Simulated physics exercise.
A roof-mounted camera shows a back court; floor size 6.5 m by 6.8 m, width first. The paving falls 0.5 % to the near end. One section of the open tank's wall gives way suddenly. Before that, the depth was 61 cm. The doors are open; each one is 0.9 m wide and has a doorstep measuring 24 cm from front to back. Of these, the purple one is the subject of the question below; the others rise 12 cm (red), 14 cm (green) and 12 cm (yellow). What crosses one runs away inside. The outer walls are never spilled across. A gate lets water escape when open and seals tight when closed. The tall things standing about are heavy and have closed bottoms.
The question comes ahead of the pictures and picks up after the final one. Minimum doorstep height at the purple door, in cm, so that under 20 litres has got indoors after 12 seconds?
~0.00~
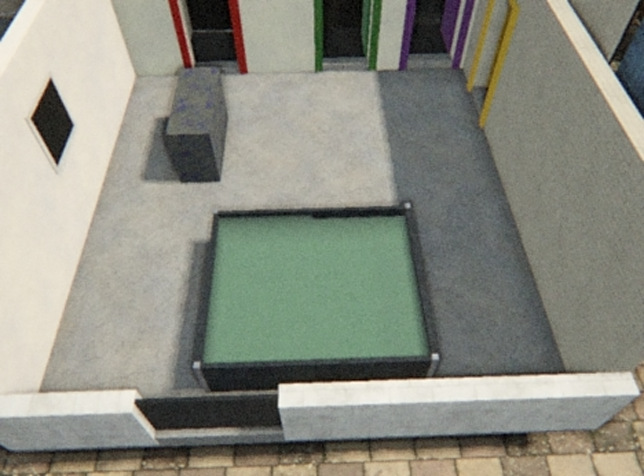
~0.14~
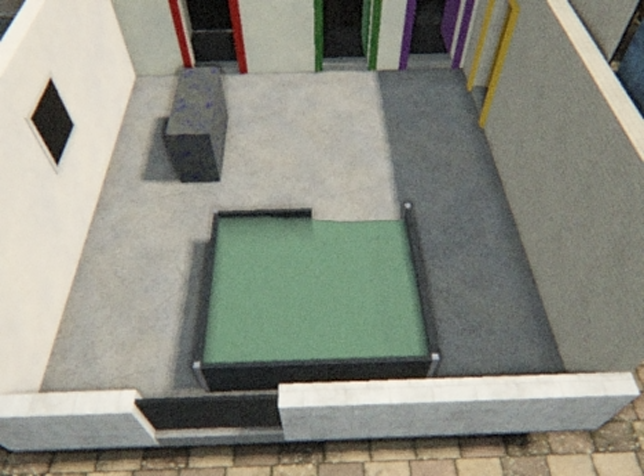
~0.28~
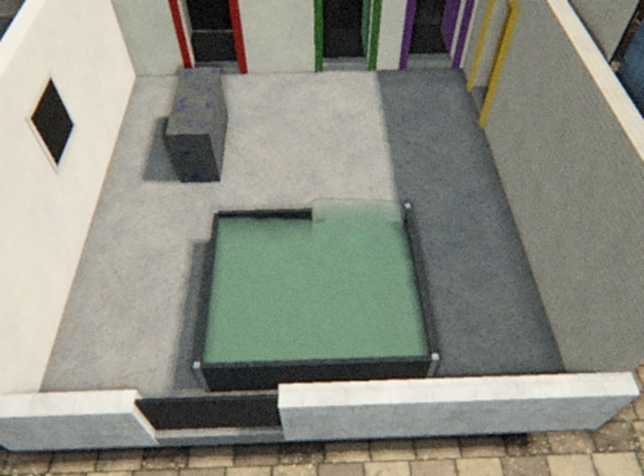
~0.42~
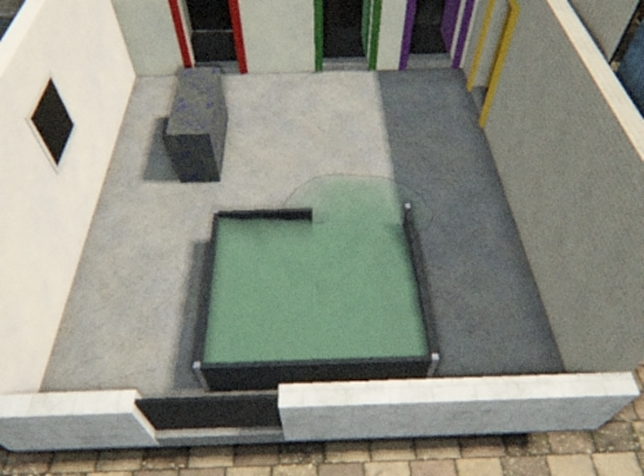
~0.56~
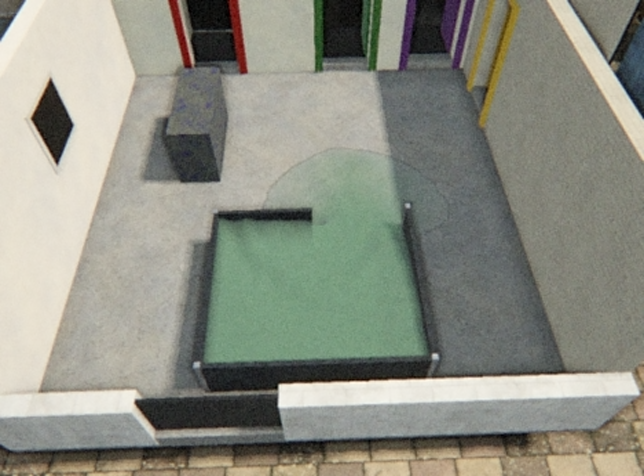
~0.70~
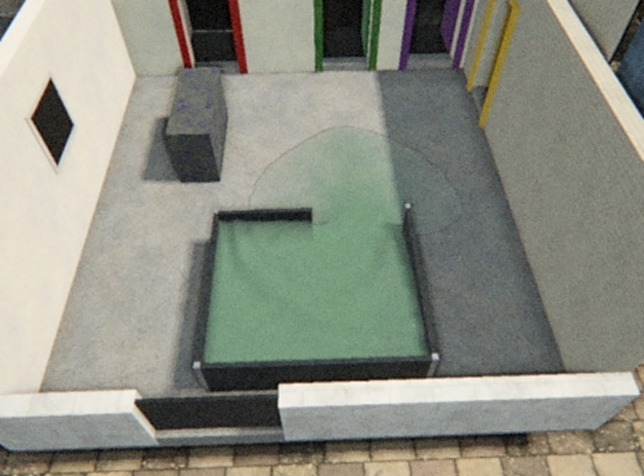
Approx. 25 cm.
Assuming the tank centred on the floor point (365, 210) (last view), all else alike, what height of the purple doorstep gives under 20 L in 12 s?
You'd need some 32 cm.
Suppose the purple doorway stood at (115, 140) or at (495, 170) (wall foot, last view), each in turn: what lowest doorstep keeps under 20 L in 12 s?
8.0 and 11.0 cm.
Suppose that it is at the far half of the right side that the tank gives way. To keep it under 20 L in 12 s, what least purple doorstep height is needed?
A minimum of about 19 cm.
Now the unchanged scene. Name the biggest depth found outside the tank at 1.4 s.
I'd estimate roughly 36 cm.
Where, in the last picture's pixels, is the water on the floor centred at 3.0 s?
It lies near (343, 214) in the last picture.
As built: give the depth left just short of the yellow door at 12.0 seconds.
Depth: Near 8.0 cm.
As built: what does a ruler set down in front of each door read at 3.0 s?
Depths in cm: Red 14, purple 32, green 23, yellow 14.
After 1.4 s water covers 35 % of the floor, deepest (36 cm) near (375, 231); it has not reached the purple door.
After 3.0 s water covers 50 % of the floor, deepest (34 cm) near (455, 72); 32 cm at the purple door, 19 litres in over its 18 cm doorstep.
After 12.0 s water covers 95 % of the floor, deepest (16 cm) near (215, 415); 7 cm at the purple door, 68 litres in over its 18 cm doorstep.
At the purple door as built, the water arrived by 1.9 s and peaked near 32 cm at 3.0 s.
With a doorstep of 22.5 cm, 33 litres would have come in within the 12 s; with 30.5 cm, 7 litres. So under 20 litres takes about 25 cm.
